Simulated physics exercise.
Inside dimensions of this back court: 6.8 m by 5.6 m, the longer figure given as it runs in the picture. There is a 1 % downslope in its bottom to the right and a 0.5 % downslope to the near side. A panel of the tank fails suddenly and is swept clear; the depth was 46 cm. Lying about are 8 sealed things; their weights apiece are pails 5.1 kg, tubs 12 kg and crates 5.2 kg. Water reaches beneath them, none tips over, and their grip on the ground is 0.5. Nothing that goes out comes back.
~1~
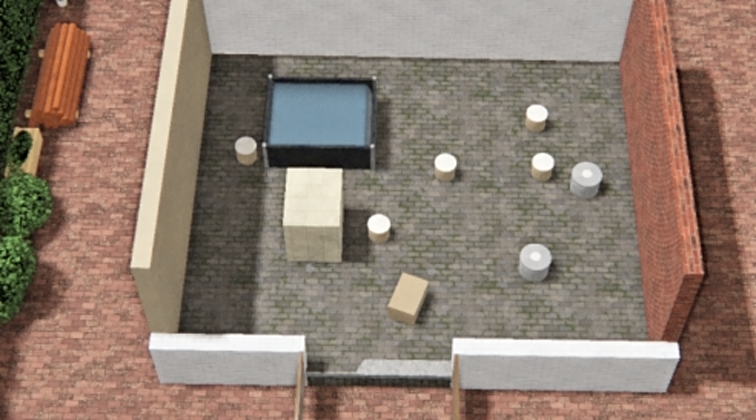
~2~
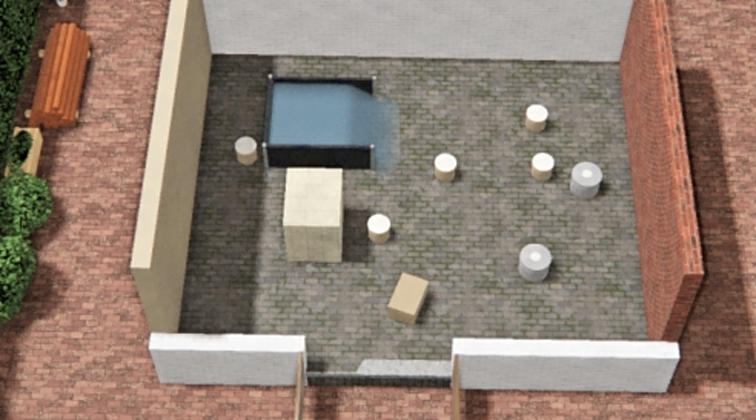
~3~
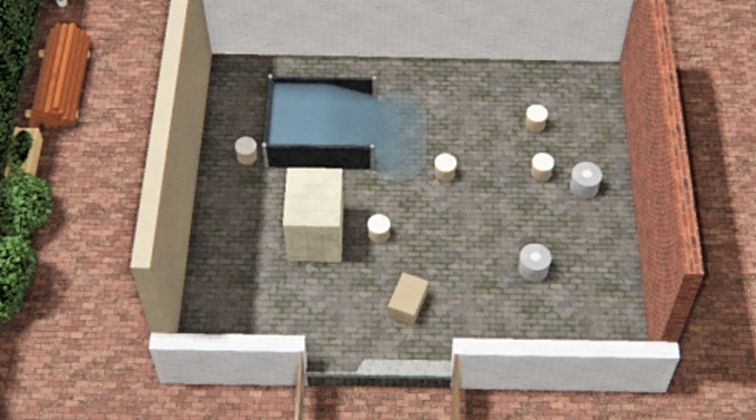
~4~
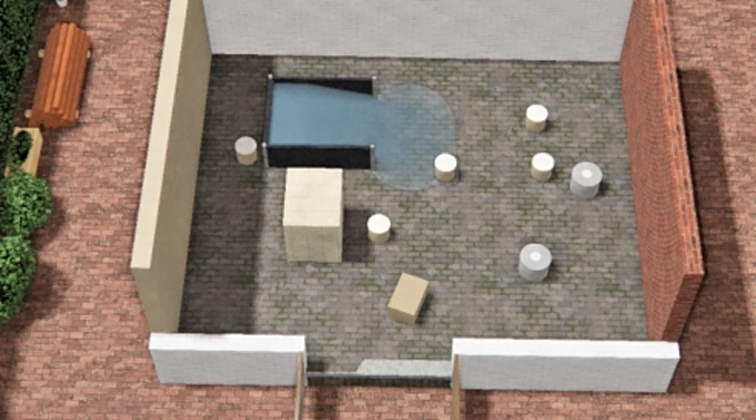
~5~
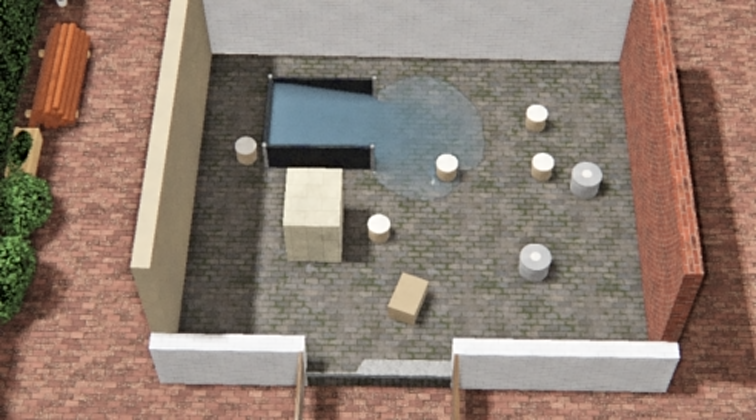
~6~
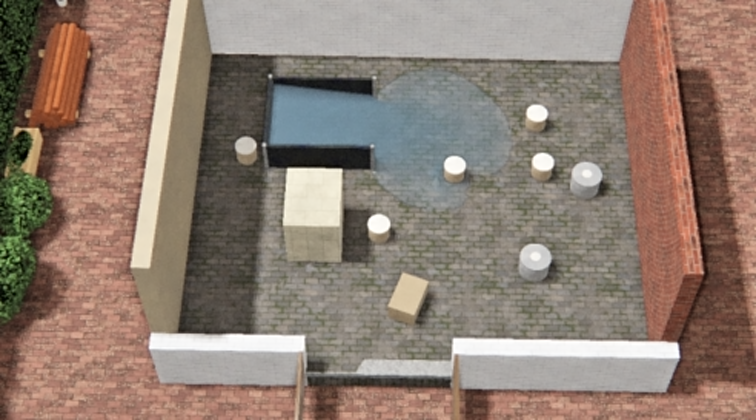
Water pouring from the right side of a dark-framed tank, fanning across a walled paved yard and nudging one pale tub slightly right.
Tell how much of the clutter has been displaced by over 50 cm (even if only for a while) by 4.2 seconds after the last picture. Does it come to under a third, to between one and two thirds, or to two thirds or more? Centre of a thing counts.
Seems to me it will amount to a middle share.
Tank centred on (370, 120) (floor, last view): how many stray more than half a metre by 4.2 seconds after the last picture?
Result: 3.
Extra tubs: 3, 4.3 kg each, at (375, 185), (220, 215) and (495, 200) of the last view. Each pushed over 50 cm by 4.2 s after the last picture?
First falls shy, second falls shy, third exceeds it.
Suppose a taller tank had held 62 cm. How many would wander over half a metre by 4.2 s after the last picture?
In that case the number is 4.
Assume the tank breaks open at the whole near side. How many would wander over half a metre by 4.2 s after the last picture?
That gives 2 of them.
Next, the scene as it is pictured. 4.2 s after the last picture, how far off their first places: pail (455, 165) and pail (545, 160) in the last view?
Distances: 350 cm; 140 cm.
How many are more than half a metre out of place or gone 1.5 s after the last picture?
My count gives 2.
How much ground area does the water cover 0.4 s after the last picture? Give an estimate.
I'd estimate close to 9.5 m2.
Then, 0.4 s after the last picture 1 of 8 are over 50 cm from their spots; 0 afloat.
Then, 1.5 s after the last picture 2 of 8 are over 50 cm from their spots; 1 afloat.
Then, 2.8 s after the last picture 3 of 8 are over 50 cm from their spots; 4 afloat.
Then, 4.2 s after the last picture 4 of 8 are over 50 cm from their spots, and 4 have been at some point; 4 afloat.
